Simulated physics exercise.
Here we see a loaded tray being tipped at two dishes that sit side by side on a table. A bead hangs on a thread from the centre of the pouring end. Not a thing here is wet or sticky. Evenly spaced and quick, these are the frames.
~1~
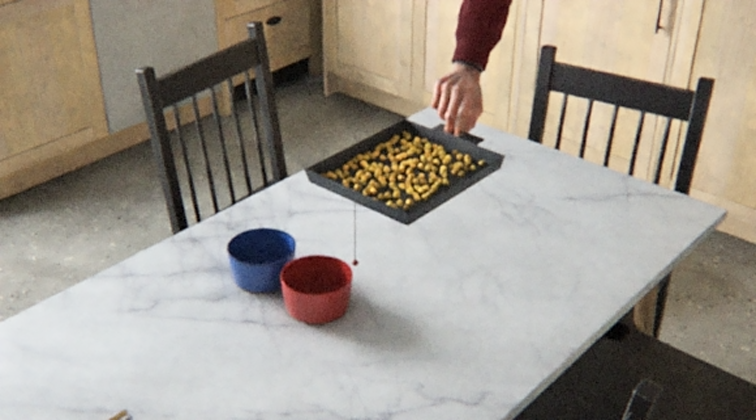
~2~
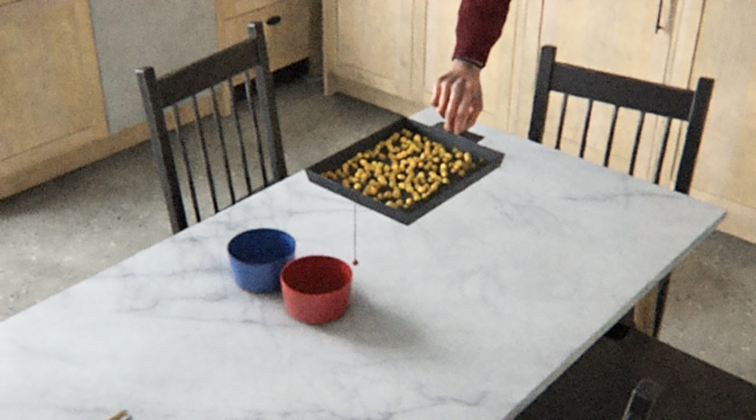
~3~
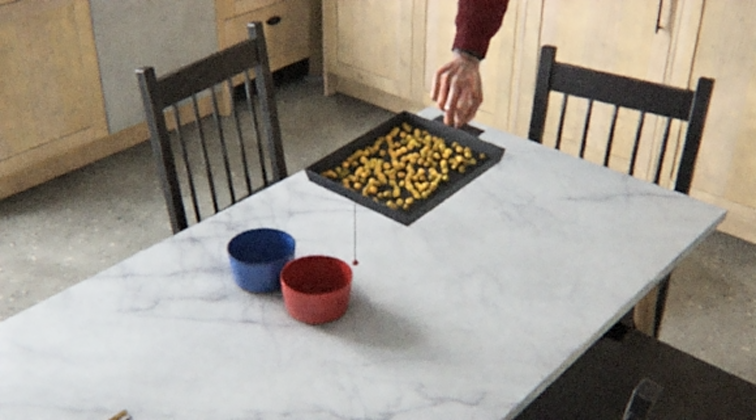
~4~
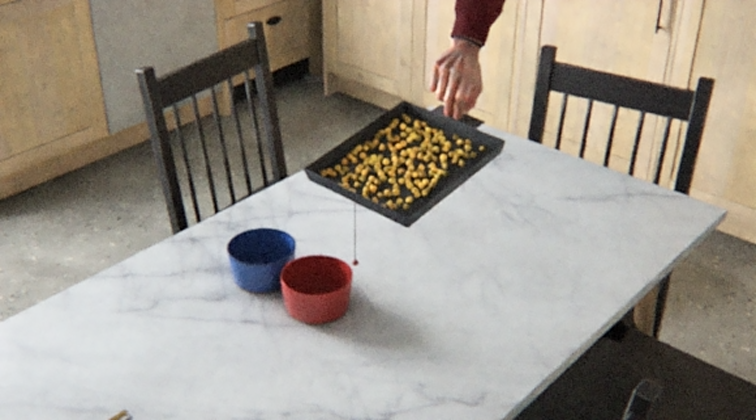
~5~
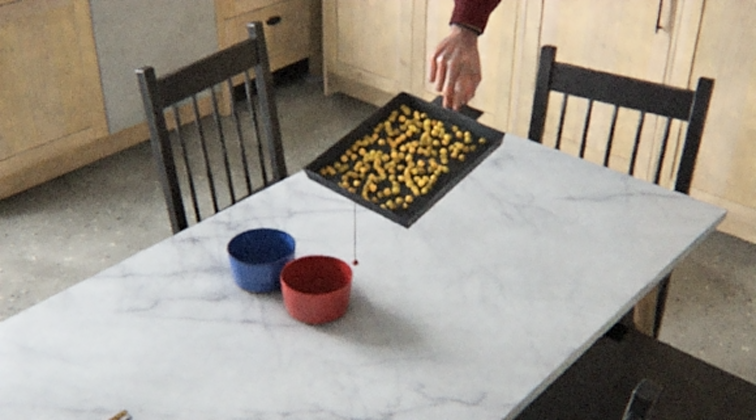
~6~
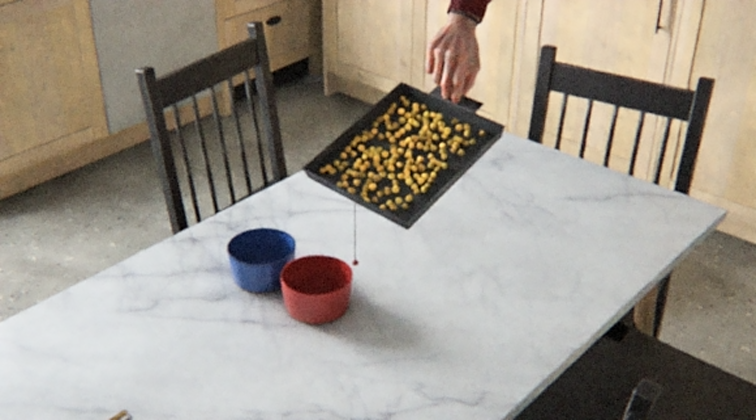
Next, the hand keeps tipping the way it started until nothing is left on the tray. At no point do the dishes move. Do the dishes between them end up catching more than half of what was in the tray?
No. Most likely the dishes will collect not even half of it.
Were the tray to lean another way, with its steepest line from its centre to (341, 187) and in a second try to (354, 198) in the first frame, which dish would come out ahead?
Outcome by order - one: Right side; two: Right side.
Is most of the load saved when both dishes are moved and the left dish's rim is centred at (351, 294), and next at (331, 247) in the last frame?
Beyond half, then short of half.
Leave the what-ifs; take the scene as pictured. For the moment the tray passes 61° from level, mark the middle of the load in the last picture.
The load is centred around (376, 185).
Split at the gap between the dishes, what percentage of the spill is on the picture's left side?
That's about 10 per cent of the spill.
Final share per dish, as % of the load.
Near 0 in a hundred for the left dish; near 20 for the right dish.
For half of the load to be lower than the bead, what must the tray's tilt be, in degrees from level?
The tilt then is about 115°.
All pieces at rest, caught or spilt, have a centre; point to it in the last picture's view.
Once it all stops, the middle lies near (363, 336).
Soon after the last picture, tray tipped steeply; nearly all on the tray; a stray few in the air.
A little later, tray tipped right over; nearly all on the tray; a small part outside both; a stray few in the air.
Later still, tray tipped past a quarter turn; about a quarter in the right dish; most outside both.
At rest, tray tipped past a quarter turn; about a quarter in the right dish; none in the left dish; most outside both.
